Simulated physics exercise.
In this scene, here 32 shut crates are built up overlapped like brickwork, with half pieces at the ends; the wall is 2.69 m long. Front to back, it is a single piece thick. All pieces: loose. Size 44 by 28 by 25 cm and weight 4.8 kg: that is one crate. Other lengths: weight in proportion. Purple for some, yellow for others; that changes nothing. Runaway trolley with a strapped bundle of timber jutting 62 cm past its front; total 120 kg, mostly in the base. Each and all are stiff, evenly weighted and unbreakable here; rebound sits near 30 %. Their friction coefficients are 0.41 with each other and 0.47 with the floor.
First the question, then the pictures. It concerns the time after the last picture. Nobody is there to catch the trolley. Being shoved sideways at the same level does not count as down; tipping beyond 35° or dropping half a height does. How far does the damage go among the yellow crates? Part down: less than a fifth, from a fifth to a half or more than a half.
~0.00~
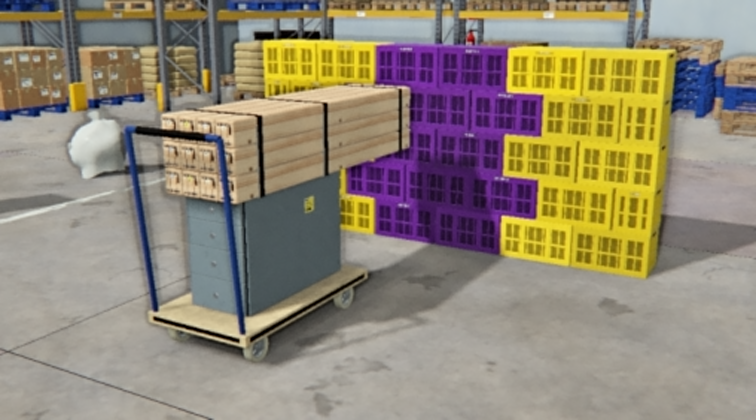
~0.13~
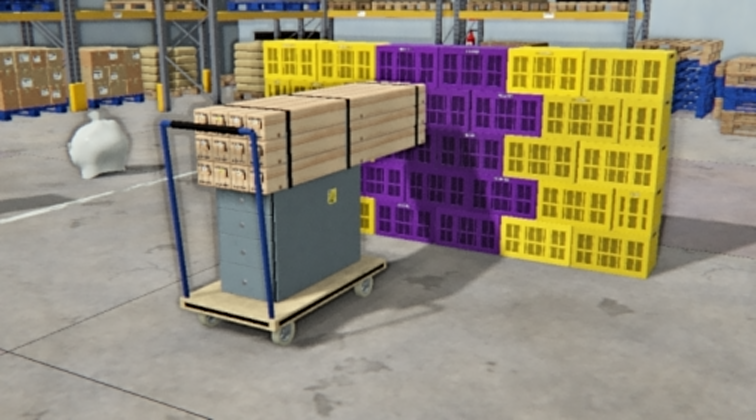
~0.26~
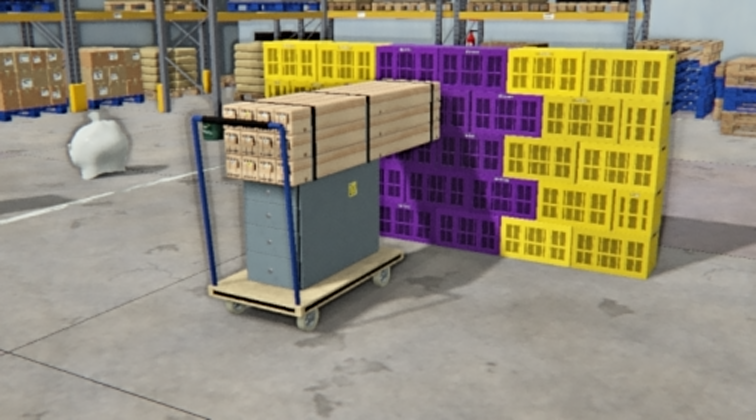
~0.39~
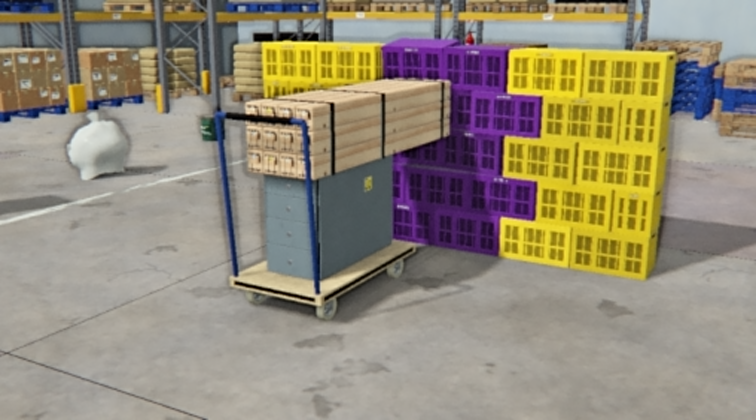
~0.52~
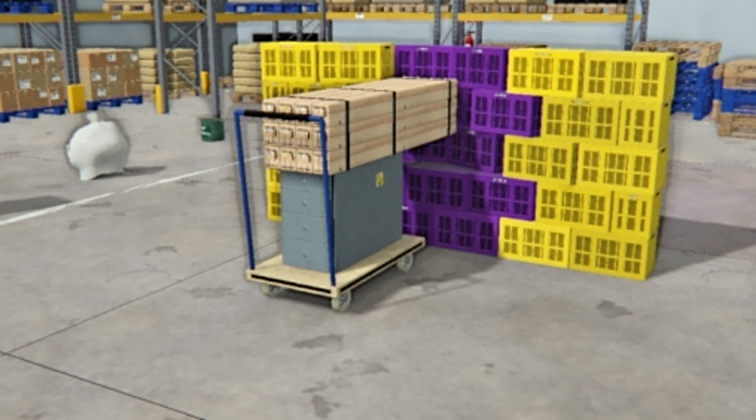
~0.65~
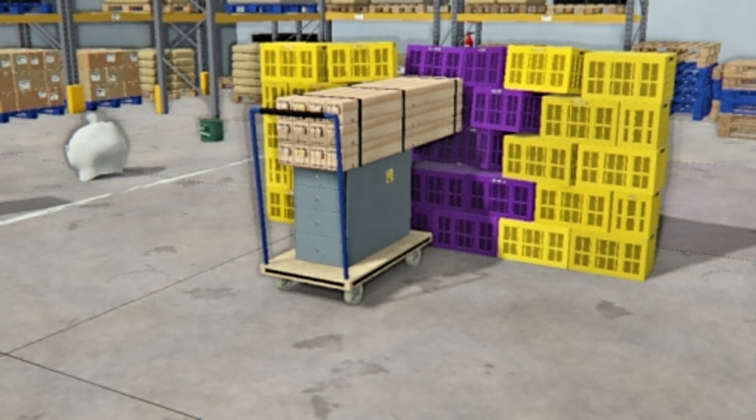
I'd say the part that goes down is smaller than a fifth.
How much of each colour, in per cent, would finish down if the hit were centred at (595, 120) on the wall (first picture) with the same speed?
For yellow it's 40 per cent, for purple 20 per cent.
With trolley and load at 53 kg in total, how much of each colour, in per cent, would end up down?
Colour by colour that makes yellow 10, purple 60 percent.
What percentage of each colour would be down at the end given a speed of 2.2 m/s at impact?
Down at the end: Yellow 10 per cent, purple 70 per cent.
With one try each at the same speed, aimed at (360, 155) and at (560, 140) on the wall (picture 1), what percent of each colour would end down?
You'd get yellow at 40 followed by 40, and purple at 50 followed by 20 percent.
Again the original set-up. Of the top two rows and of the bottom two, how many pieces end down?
From above 7, from below 0.
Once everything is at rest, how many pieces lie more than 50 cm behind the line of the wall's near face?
Roughly 8 of them.
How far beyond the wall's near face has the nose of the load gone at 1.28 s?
Around 80 cm beyond.
After 0.78 s, load 46 cm past the wall's line, still rolling; none of the 20 yellow crates down (2 of 32 in all colours); top yellow crate unmoved; top purple crate 24° from how it stood, 16 cm lower.
After 1.02 s, load 65 cm past the wall's line, still rolling; 1 of the 20 yellow crates down (8 of 32 in all colours); top yellow crate unmoved; top purple crate on its side.
After 1.28 s, load 79 cm past the wall's line, still rolling; 2 of the 20 yellow crates down (9 of 32 in all colours); top yellow crate unmoved; top purple crate 68° from how it stood, 97 cm lower.
After 1.68 s, load 85 cm past the wall's line, stopped; 2 of the 20 yellow crates down (9 of 32 in all colours); top yellow crate unmoved; top purple crate on its side.
In the end (2.9 s), load 85 cm past the wall's line, stopped; 2 of the 20 yellow crates down (9 of 32 in all colours); top yellow crate unmoved; top purple crate on its side. That is 10 per cent. From the last view, middles, top yellow crate near (629, 77), top purple crate near (460, 180).
